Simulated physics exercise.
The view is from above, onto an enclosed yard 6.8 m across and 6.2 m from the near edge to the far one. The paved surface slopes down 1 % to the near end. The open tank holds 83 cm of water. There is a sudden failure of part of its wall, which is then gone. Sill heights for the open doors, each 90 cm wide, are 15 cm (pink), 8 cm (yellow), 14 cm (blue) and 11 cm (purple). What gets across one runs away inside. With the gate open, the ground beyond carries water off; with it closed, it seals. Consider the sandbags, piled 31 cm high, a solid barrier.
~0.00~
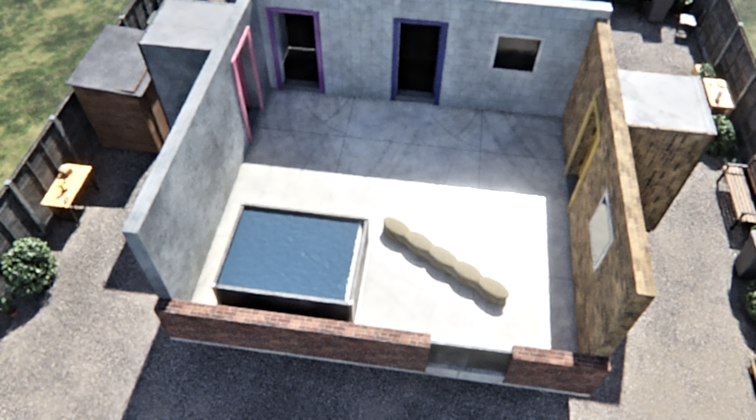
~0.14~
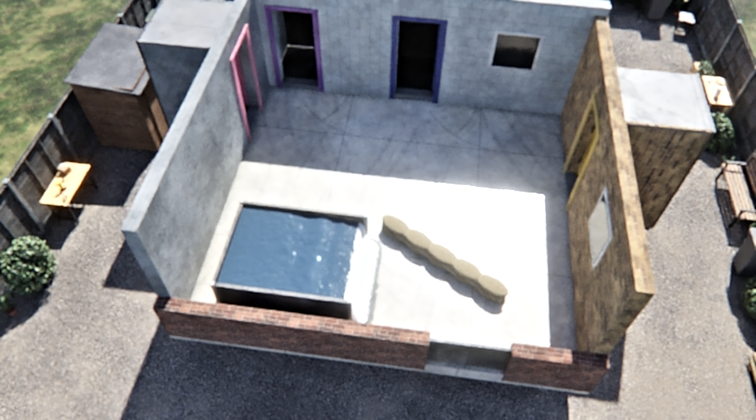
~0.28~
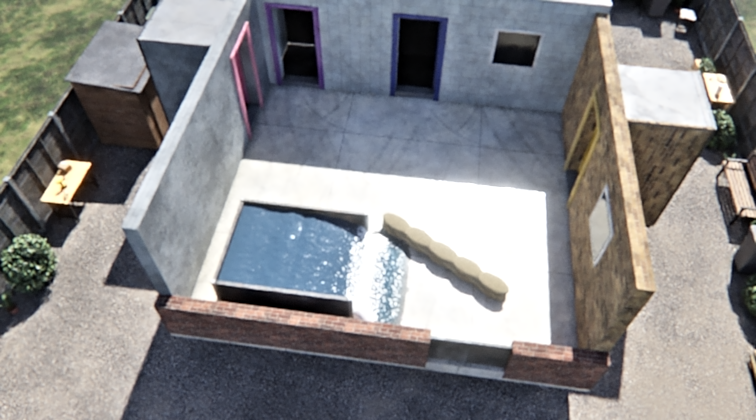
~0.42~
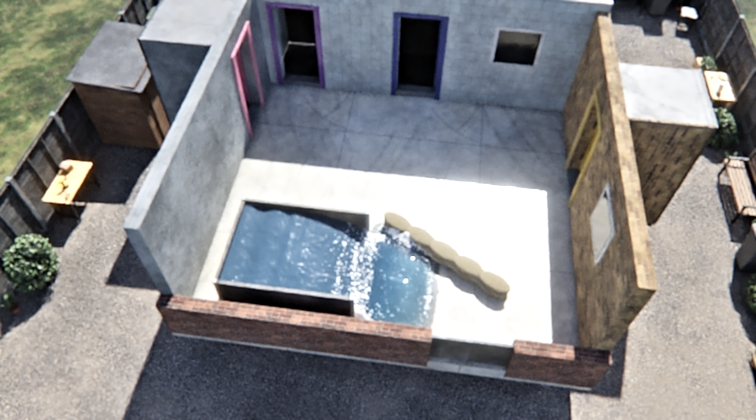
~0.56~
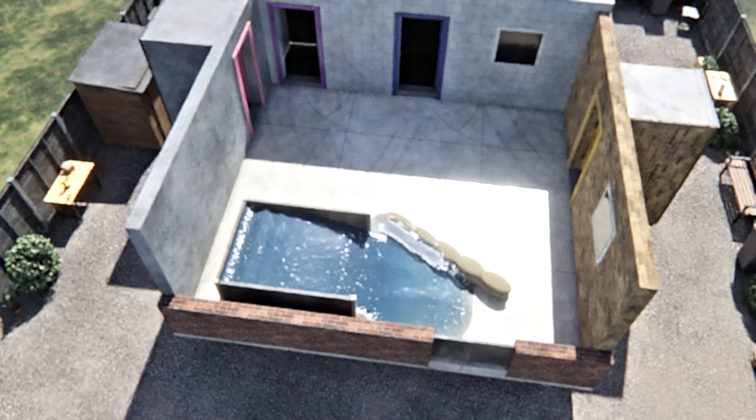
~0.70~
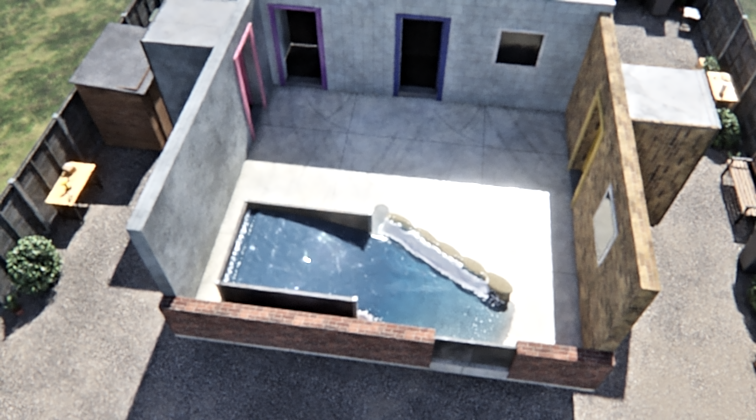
In a walled yard, water pours from an open tank and spreads rightward along the sandbags.
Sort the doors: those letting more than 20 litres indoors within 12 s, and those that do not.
The pink door is among those that do not; the yellow door is among those that do not; the blue door is among those that do not; the purple door is among those that do not.
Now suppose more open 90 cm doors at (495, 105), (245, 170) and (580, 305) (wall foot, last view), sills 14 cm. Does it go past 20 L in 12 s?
In that order: Above, below, past it.
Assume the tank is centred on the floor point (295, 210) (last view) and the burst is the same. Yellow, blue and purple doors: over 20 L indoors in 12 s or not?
Yellow: Beyond limit; blue: Within limit; purple: Within limit.
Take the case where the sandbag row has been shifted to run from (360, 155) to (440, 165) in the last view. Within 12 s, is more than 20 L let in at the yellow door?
Limit check - yellow: Fail, exceeded.
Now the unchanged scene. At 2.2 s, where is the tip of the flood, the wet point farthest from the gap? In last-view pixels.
Somewhere near pixel (564, 213).
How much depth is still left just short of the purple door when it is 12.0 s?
About 6.0 cm.
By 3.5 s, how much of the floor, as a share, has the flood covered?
Close to 65 in a hundred.
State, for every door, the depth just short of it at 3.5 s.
In centimetres, the pink door has 0, the yellow door 7, the blue door 0 and the purple door 0.
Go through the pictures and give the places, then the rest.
The first frame shows still water, 83 cm deep, in the open tank at (294, 253).
In the second frame, water pours out at (357, 274) and has run 1.0 m, to (370, 241); typically 7 cm deep outside, 83 cm at the open tank's back.
In the third frame, the front is at (393, 236), 1.2 m from the gap at (358, 274); 1.6 m2 of floor is under water; 83 cm left at the back of the open tank.
In the fourth frame, water pours out at (360, 274) and has run 1.5 m, to a hidden place; typically 14 cm deep outside, 82 cm at the open tank's back.
In the fifth frame, water pours out at (361, 274) and has run 2.0 m, to (466, 320); typically 14 cm deep outside, 75 cm at the open tank's back.
In the sixth frame, water pours out at (362, 276) and has run 2.7 m, to (509, 314); typically 14 cm deep outside, 70 cm at the open tank's back.
After 1.4 s water covers 25 % of the floor and is deepest (86 cm) near (573, 367); pink door not reached, yellow door not reached, blue door not reached, purple door not reached.
After 2.2 s water covers 35 % of the floor and is deepest (70 cm) near (573, 367); pink door not reached, yellow door not reached, blue door not reached, purple door not reached.
After 3.5 s water covers 65 % of the floor and is deepest (37 cm) near (530, 362); pink door not reached, yellow door 7 cm at the sill, 0 L in, blue door not reached, purple door not reached.
After 7.0 s water covers 95 % of the floor and is deepest (17 cm) near (190, 317); pink door 15 cm at the sill, 1 L in, yellow door 4 cm at the sill, 0 L in, blue door 9 cm at the sill, 1 L in, purple door 8 cm at the sill, 0 L in.
After 12.0 s water covers 95 % of the floor and is deepest (22 cm) near (190, 317); pink door 8 cm at the sill, 2 L in, yellow door 5 cm at the sill, 1 L in, blue door 2 cm at the sill, 1 L in, purple door 6 cm at the sill, 4 L in.
